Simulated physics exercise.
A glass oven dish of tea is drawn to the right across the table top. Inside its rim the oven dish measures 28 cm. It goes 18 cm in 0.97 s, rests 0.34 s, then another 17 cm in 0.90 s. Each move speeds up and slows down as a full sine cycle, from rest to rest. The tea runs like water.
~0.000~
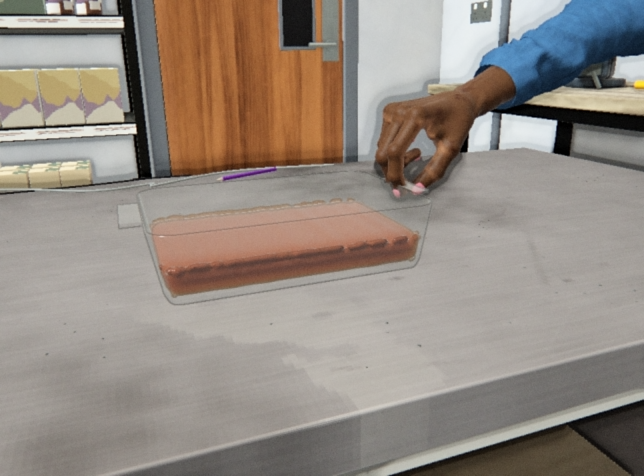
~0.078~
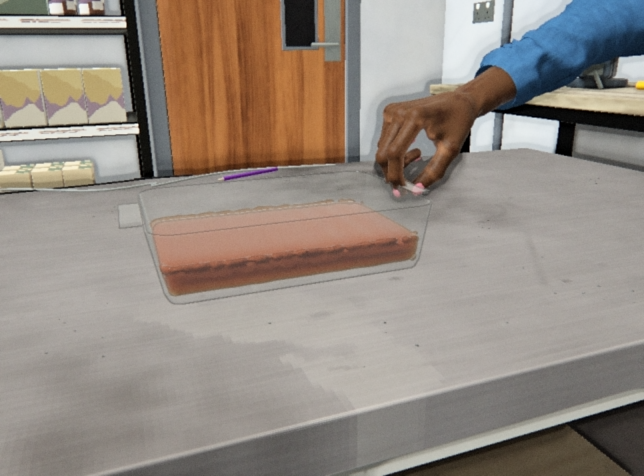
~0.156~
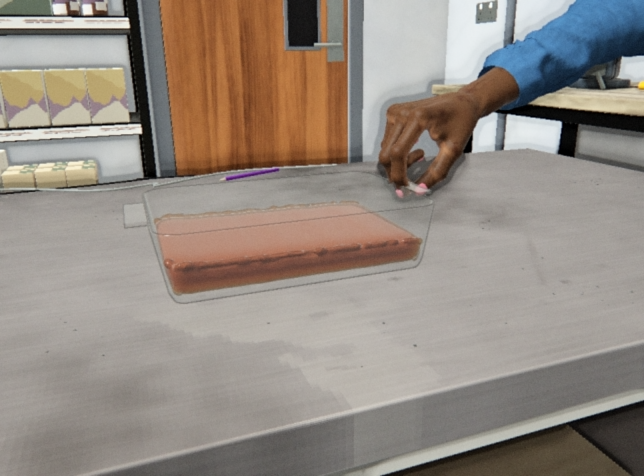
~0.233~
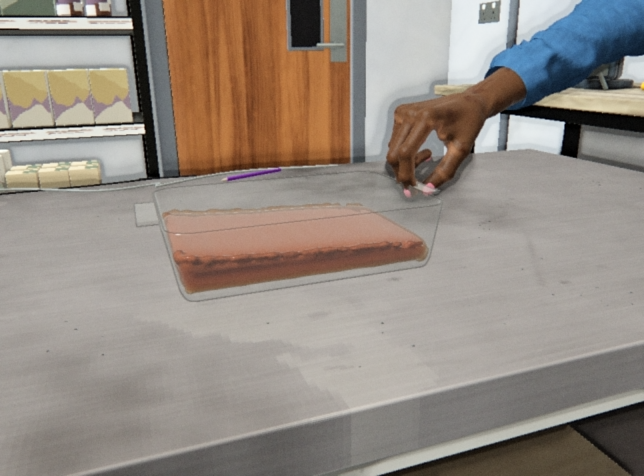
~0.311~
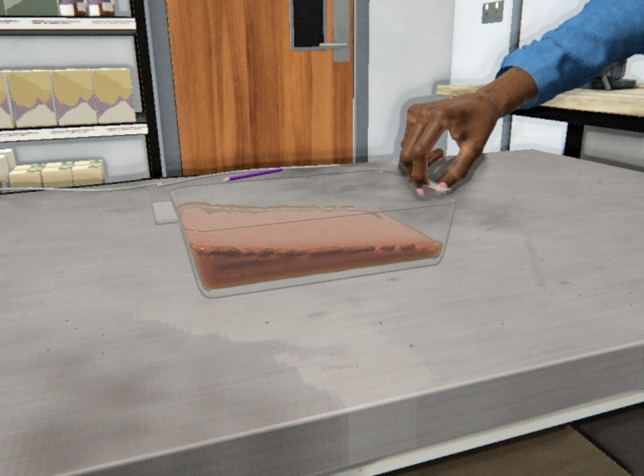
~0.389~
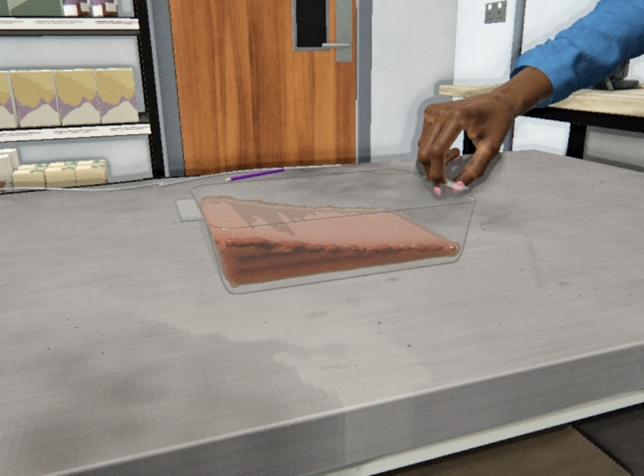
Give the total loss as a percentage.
Loss: About 9 per cent.
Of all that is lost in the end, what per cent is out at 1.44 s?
About 60 per cent.
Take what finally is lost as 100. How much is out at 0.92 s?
Some 50 per cent.
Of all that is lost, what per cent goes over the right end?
Some 70 per cent.
Then, 0.92 s in, it has gone 18 cm; 0 per cent is out over the left end and 4 over the right.
Then, 1.44 s in, it has gone 19 cm; 1 per cent is out over the left end and 5 over the right.
Then, 1.97 s in, it has gone 33 cm; 1 per cent is out over the left end and 5 over the right.
Then, 2.50 s in, it has gone 35 cm; 1 per cent is out over the left end and 6 over the right.
Finally, 9 per cent is out in all, 3 of it over the left end.
